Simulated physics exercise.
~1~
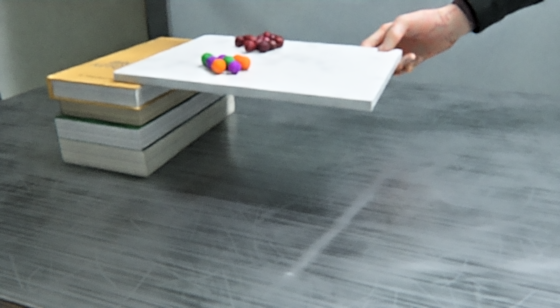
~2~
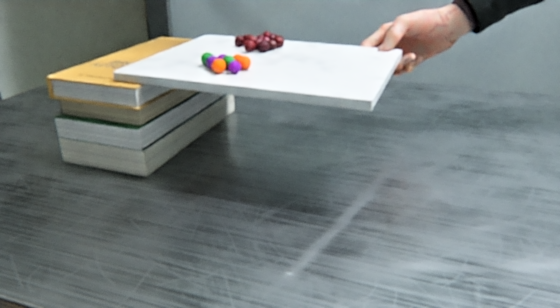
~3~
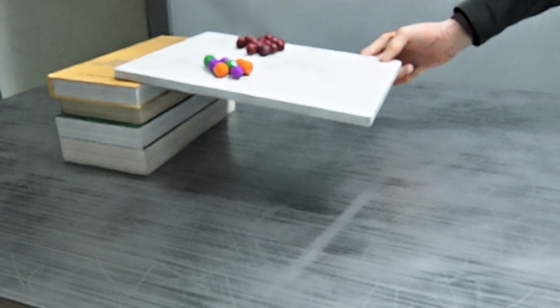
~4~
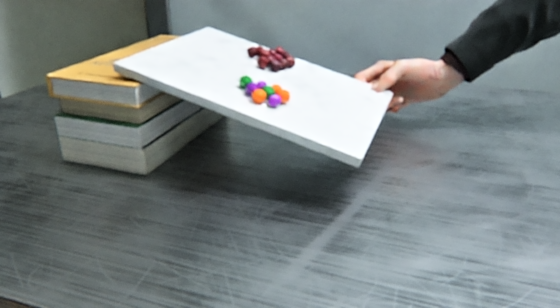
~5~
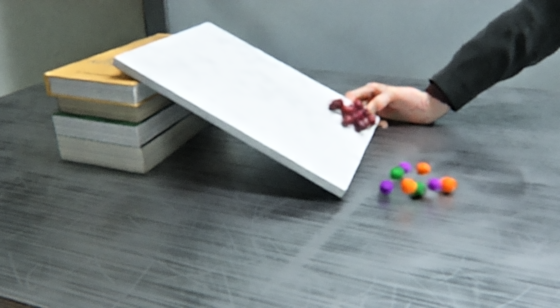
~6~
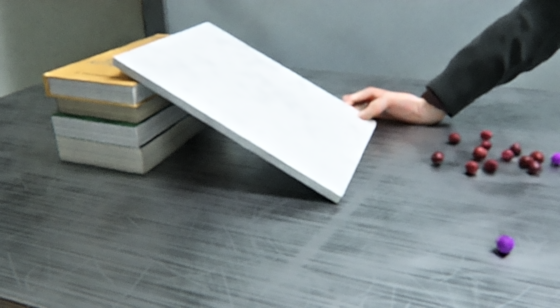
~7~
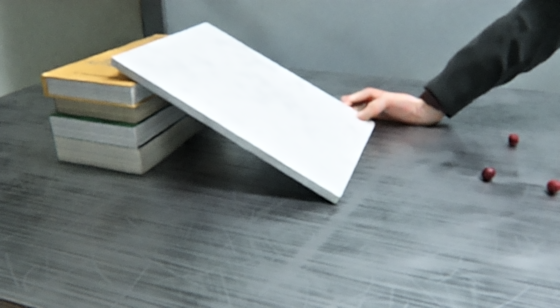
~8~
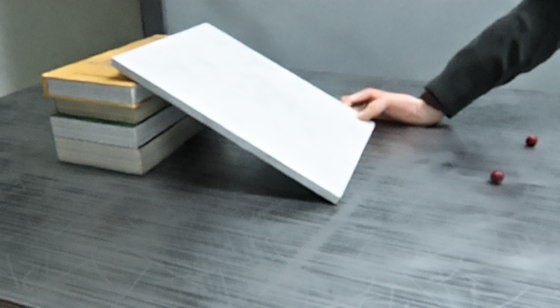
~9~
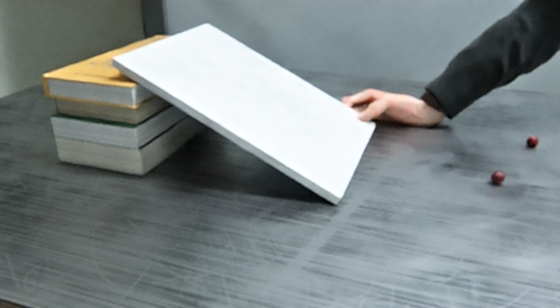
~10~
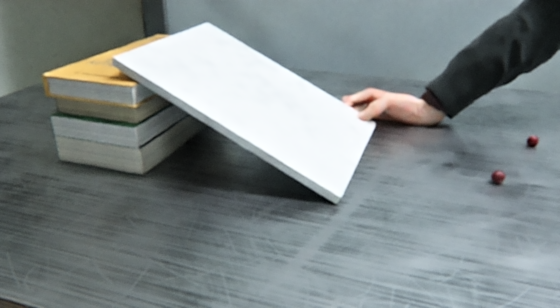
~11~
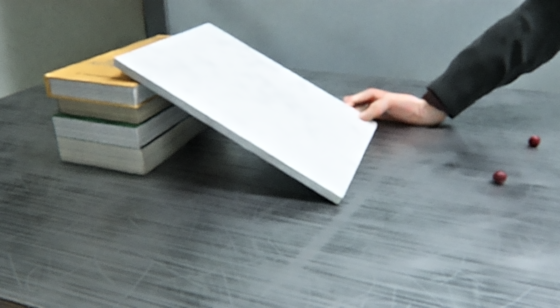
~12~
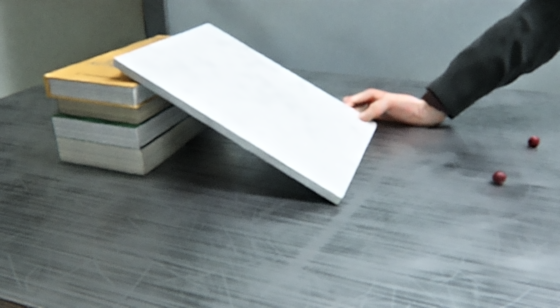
A hand lowered the right end of a white board propped on stacked books, and the colourful little balls slid and rolled off first, followed by the dark red ones, until only two red ones remained in view on the dark tabletop.
